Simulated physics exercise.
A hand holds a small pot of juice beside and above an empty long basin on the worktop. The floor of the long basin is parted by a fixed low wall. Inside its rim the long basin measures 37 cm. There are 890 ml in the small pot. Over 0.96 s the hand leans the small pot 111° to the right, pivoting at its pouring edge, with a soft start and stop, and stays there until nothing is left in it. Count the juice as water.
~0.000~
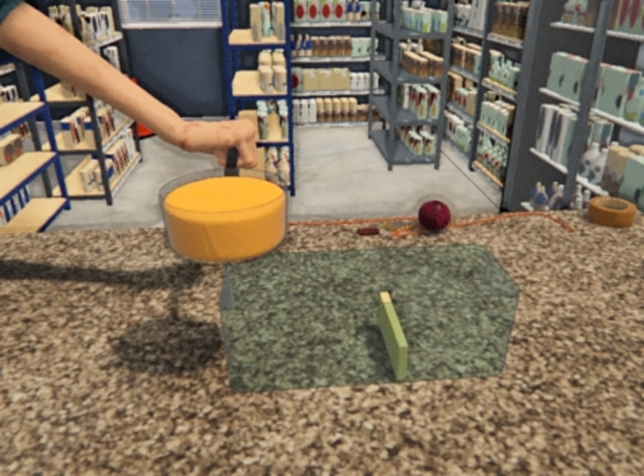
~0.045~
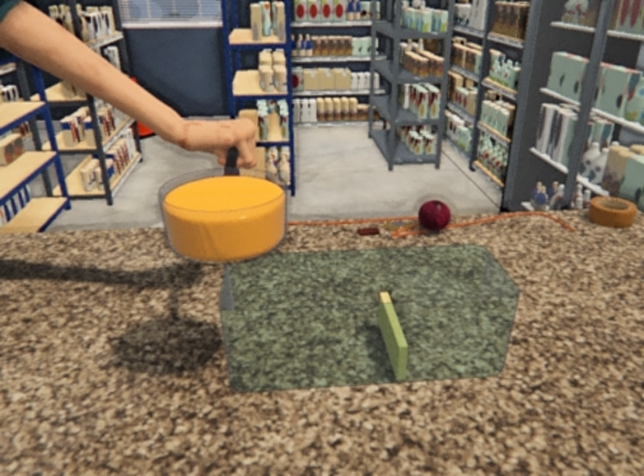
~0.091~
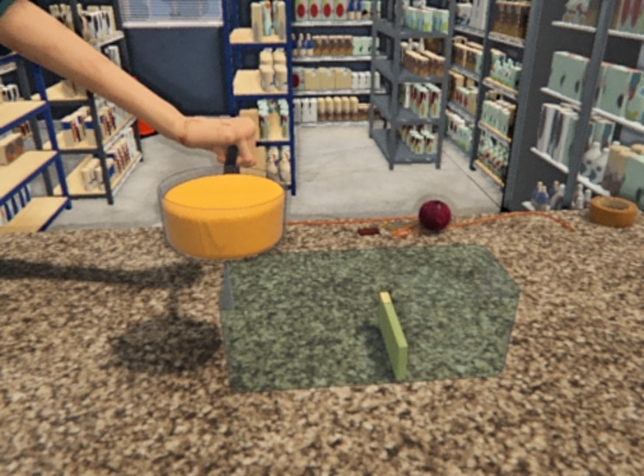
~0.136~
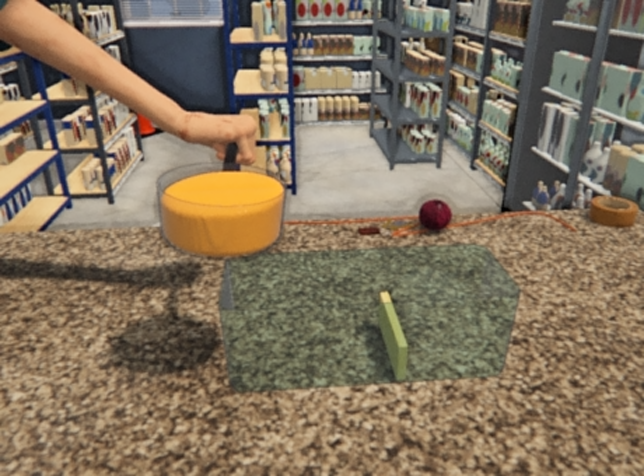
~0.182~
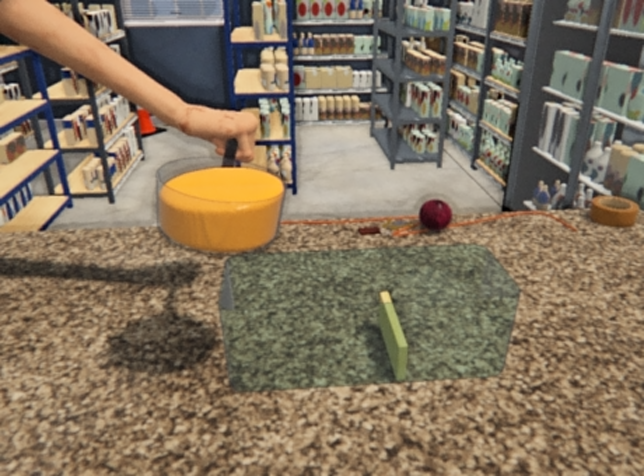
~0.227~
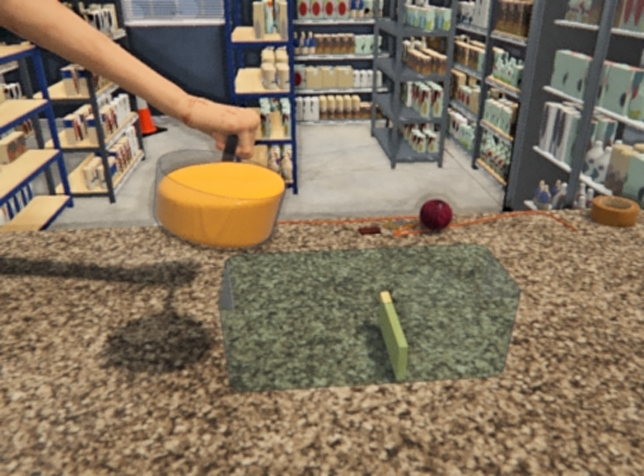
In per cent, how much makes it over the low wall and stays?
Roughly 29 per cent is past the wall.
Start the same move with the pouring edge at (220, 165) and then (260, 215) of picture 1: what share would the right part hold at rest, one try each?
In turn about 10 and 5 per cent.
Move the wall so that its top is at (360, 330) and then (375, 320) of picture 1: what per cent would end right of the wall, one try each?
In turn about 75 and 60 per cent.
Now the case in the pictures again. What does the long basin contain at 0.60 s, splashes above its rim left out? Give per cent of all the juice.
Near 12 in a hundred.
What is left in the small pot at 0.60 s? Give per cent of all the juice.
About 44 per cent.
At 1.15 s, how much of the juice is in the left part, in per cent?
Some 70 per cent.
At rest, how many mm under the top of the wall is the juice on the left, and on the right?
Left about 34 mm, right about 40 mm.
After 0.60 s the tilt is 76° and 45 per cent is still to pour, 11 is left of the wall and 0 right of it.
After 0.87 s the tilt is 108° and 4 per cent is still to pour, 54 is left of the wall and 31 right of it.
After 1.15 s the tilt is 111° and 0 per cent is still to pour, 70 is left of the wall and 28 right of it.
After 1.46 s the tilt is 111° and 0 per cent is still to pour, 70 is left of the wall and 28 right of it.
In the end 70 per cent lies left of the wall, 29 right of it and 1 outside.
